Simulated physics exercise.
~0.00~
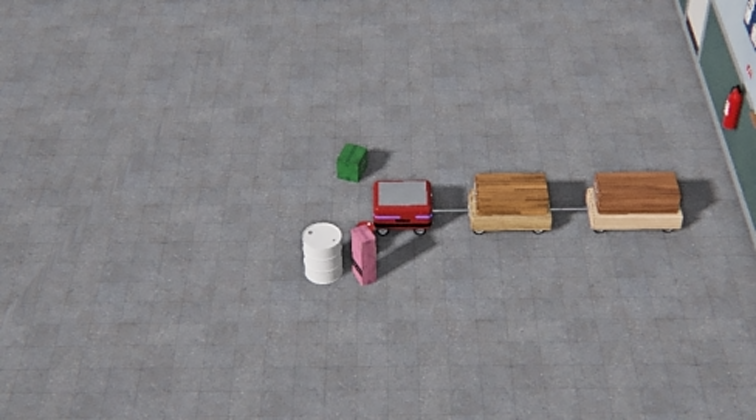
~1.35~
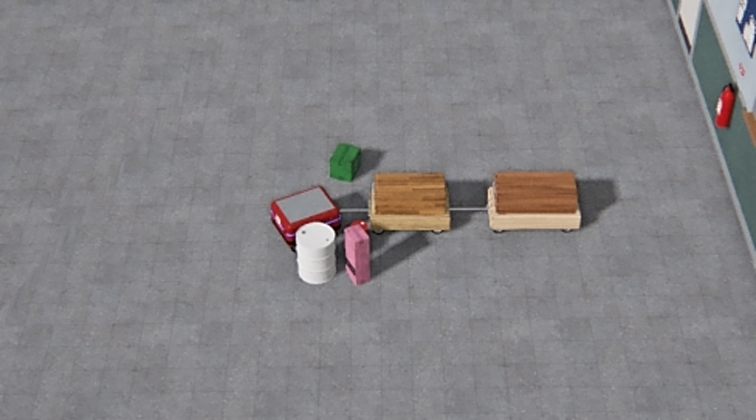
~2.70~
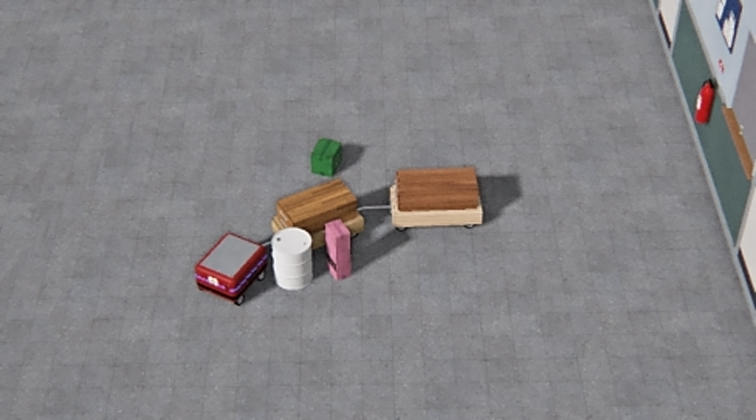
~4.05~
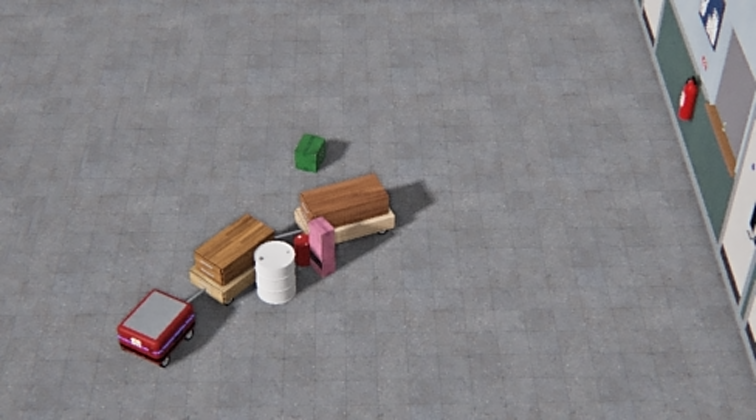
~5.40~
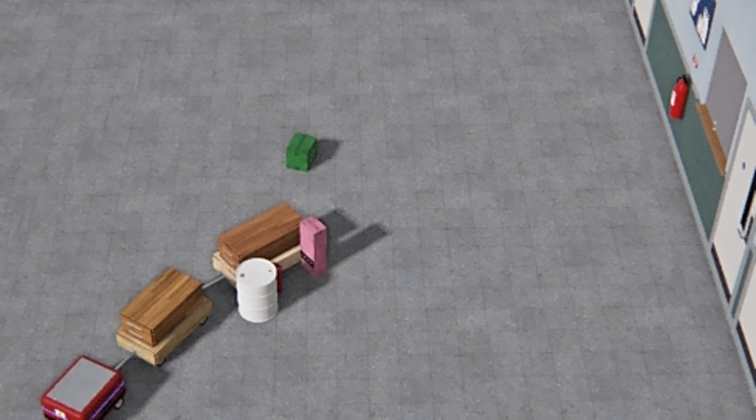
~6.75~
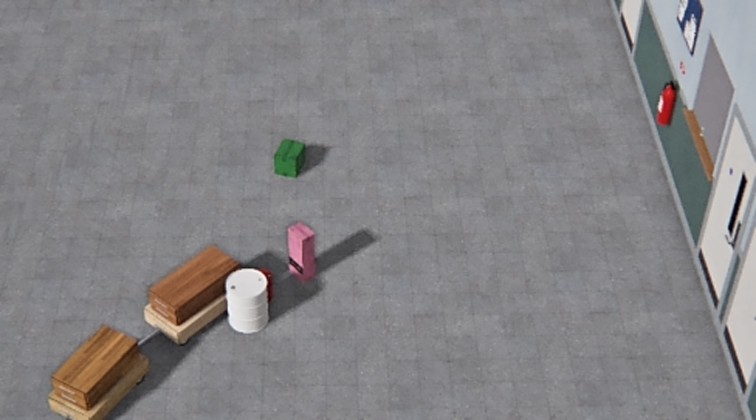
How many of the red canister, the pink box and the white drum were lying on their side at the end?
None of them were. The red canister, the pink box and the white drum were all still upright, though the canister and the drum had shifted from where they started.
On a grey tiled floor, a red tug pulling two wood-topped carts passed a green box and swung down to the left around a white drum, which slid along with a red canister, both staying upright as the tug left view.
